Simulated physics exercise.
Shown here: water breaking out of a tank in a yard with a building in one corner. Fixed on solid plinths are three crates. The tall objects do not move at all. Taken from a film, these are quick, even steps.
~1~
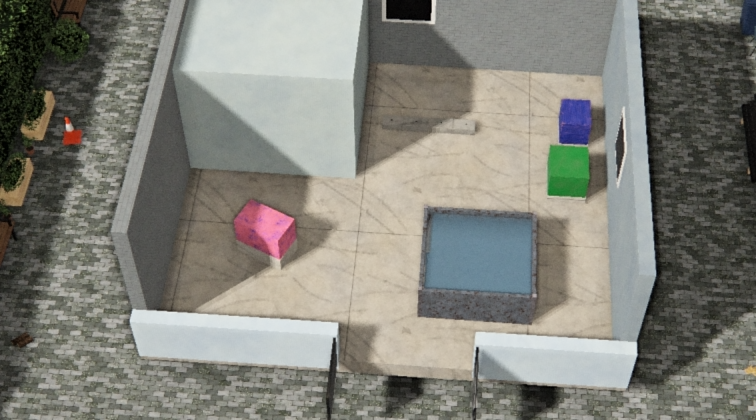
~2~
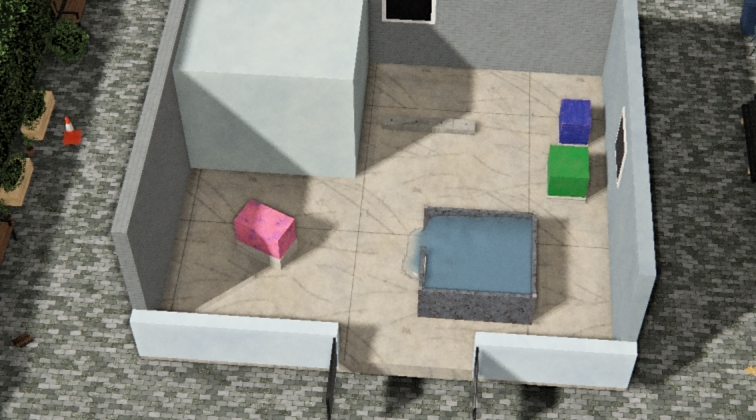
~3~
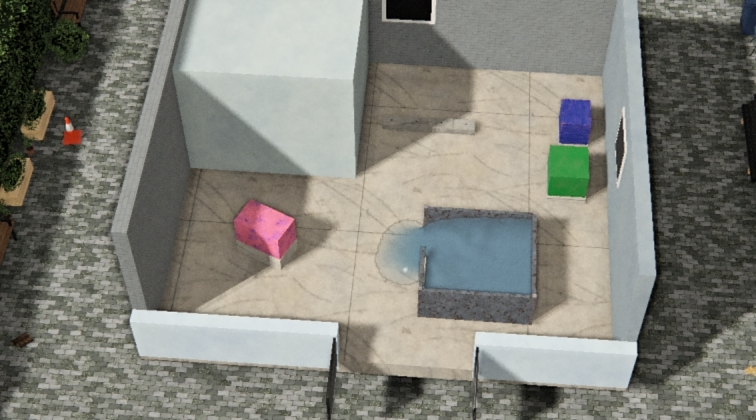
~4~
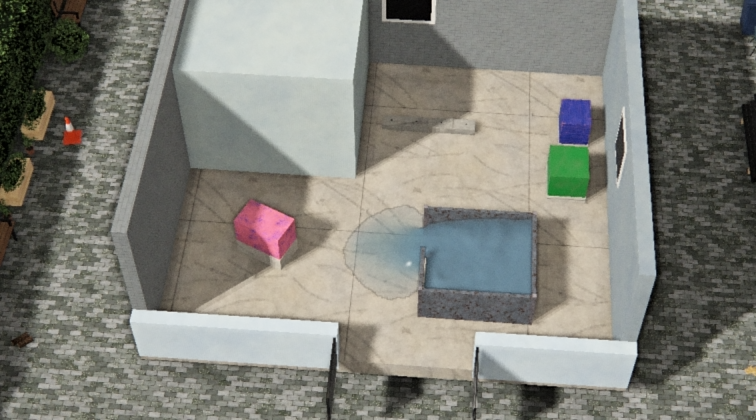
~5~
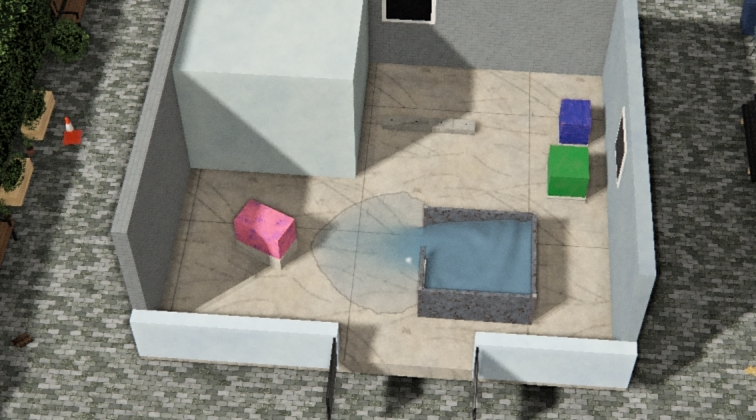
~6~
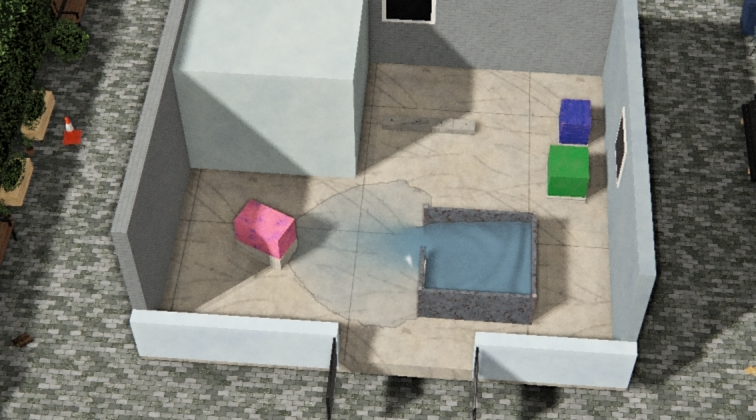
The clip opens on a walled yard with still water in a stone-edged tank, a pink block to the left and green and blue blocks behind. Water breaks out through the tank's left side, then fans leftward across the pale floor in a widening sheet, while the blocks stay still.
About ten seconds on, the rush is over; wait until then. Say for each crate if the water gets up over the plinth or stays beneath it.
The pink crate is going to stay clear of the water. The blue crate is going to stay clear of the water. The green crate is going to stay clear of the water.
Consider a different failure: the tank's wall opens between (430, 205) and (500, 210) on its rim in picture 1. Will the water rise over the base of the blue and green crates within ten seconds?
As I see it, the blue crate gets reached, and the green crate gets reached.
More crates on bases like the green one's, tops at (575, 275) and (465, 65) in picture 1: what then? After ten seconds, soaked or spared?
For the first position it is missed; for the second it is missed.
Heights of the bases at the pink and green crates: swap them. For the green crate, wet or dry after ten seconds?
My guess is that the green one stays untouched.
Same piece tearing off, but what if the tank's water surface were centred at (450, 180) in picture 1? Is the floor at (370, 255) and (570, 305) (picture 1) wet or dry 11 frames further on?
The first is not reached, and then the second is not reached.
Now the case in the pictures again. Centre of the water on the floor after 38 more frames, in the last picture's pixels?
My pick is pixel (339, 263).
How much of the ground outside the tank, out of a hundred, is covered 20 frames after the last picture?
Some 45 per cent.
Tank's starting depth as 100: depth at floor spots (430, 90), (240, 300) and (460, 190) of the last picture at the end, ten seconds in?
First spot 2 %, second 10 %, third 2 %.
A moment on, water covers 25 % of the floor; the pink crate water round its plinth, the blue crate not reached, the green crate not reached.
Next, water covers 35 % of the floor; the pink crate water round its plinth, the blue crate not reached, the green crate not reached.
Then, water covers 45 % of the floor; the pink crate water round its plinth, the blue crate not reached, the green crate not reached.
Later, water covers 50 % of the floor; the pink crate water round its plinth, the blue crate not reached, the green crate not reached.
In the end, water covers 75 % of the floor; the pink crate stayed above the water, the blue crate stayed above the water, the green crate stayed above the water.
